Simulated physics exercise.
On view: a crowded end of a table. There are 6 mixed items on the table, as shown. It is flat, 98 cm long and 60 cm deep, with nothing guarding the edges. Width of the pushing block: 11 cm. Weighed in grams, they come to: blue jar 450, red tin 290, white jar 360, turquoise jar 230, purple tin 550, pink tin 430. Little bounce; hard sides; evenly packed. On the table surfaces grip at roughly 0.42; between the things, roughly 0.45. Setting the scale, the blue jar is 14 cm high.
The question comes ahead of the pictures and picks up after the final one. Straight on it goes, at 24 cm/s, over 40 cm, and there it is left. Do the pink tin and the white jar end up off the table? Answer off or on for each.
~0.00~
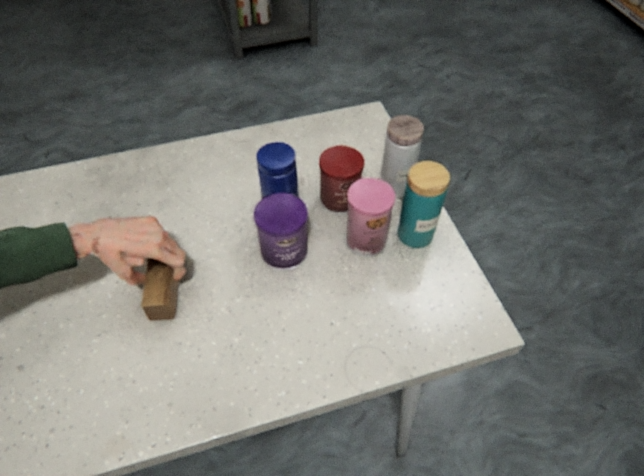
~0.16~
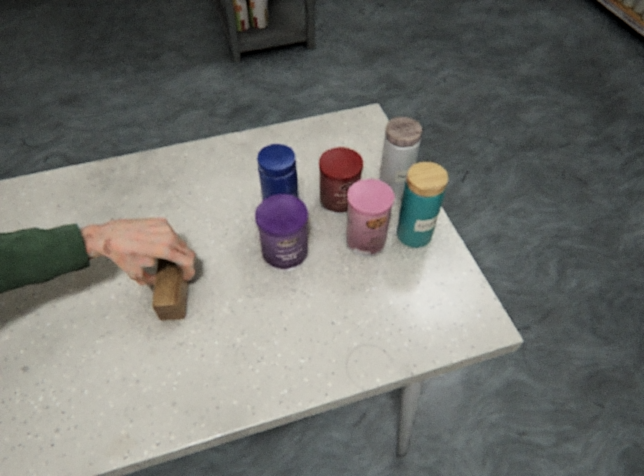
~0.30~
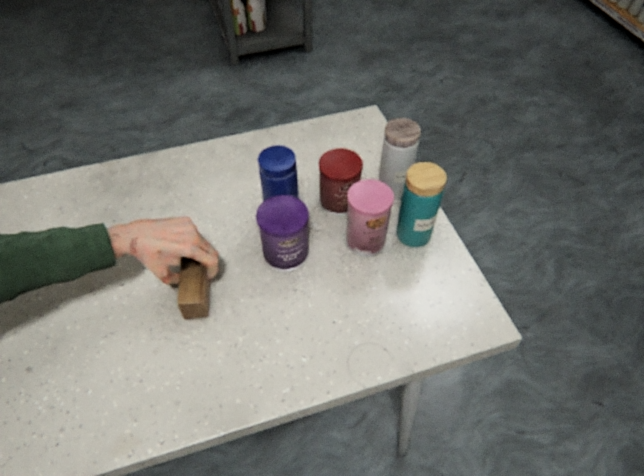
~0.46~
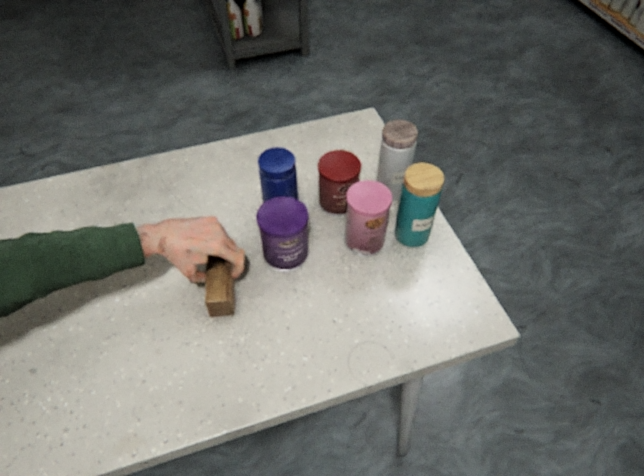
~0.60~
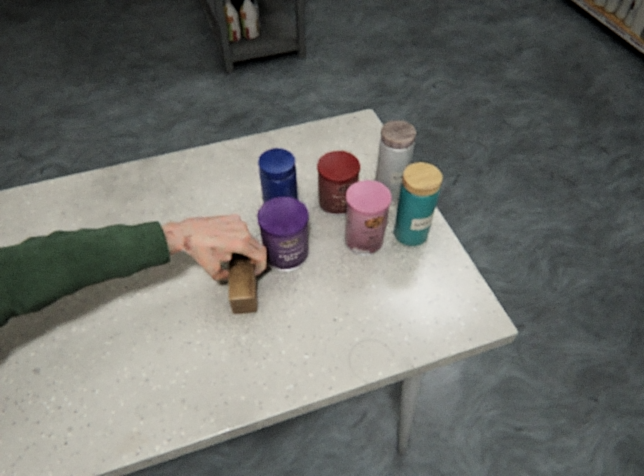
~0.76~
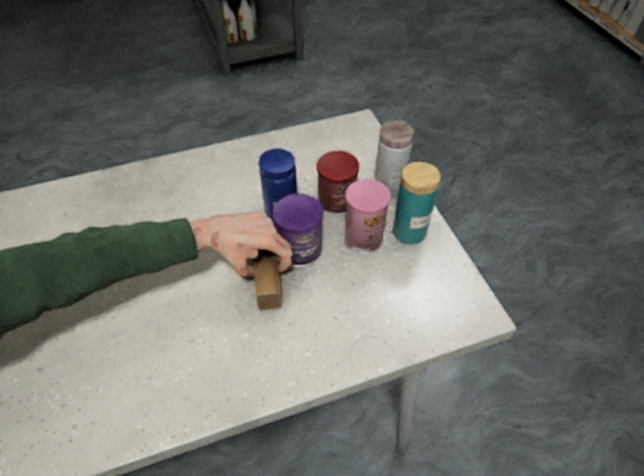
Result - pink tin: On; white jar: On.
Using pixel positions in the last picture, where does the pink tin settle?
It comes to rest near (400, 205).
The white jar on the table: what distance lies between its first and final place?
It ends about 0 centimetres from where it started.
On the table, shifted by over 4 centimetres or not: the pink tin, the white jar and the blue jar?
First, the pink tin is moved away; second, the white jar stays in its position; third, the blue jar stays in its position.
By 0.96 s, 20 cm of push; purple tin 7 cm from its spot.
By 1.06 s, 23 cm of push; pink tin 3 cm from its spot near (382, 214); purple tin 9 cm from its spot.
By 1.16 s, 25 cm of push; pink tin 5 cm from its spot near (392, 210); purple tin 11 cm from its spot; turquoise jar 3 cm from its spot.
By 1.46 s, 32 cm of push; pink tin 7 cm from its spot near (400, 206); purple tin 13 cm from its spot; turquoise jar 4 cm from its spot.
When it is over (2.2 s), not toppled but over 4 cm from the start, turquoise jar, purple tin and pink tin; the other 3 within 4 cm of the start. End places, in pixels of the last picture, pink tin near (400, 205), white jar near (393, 161).
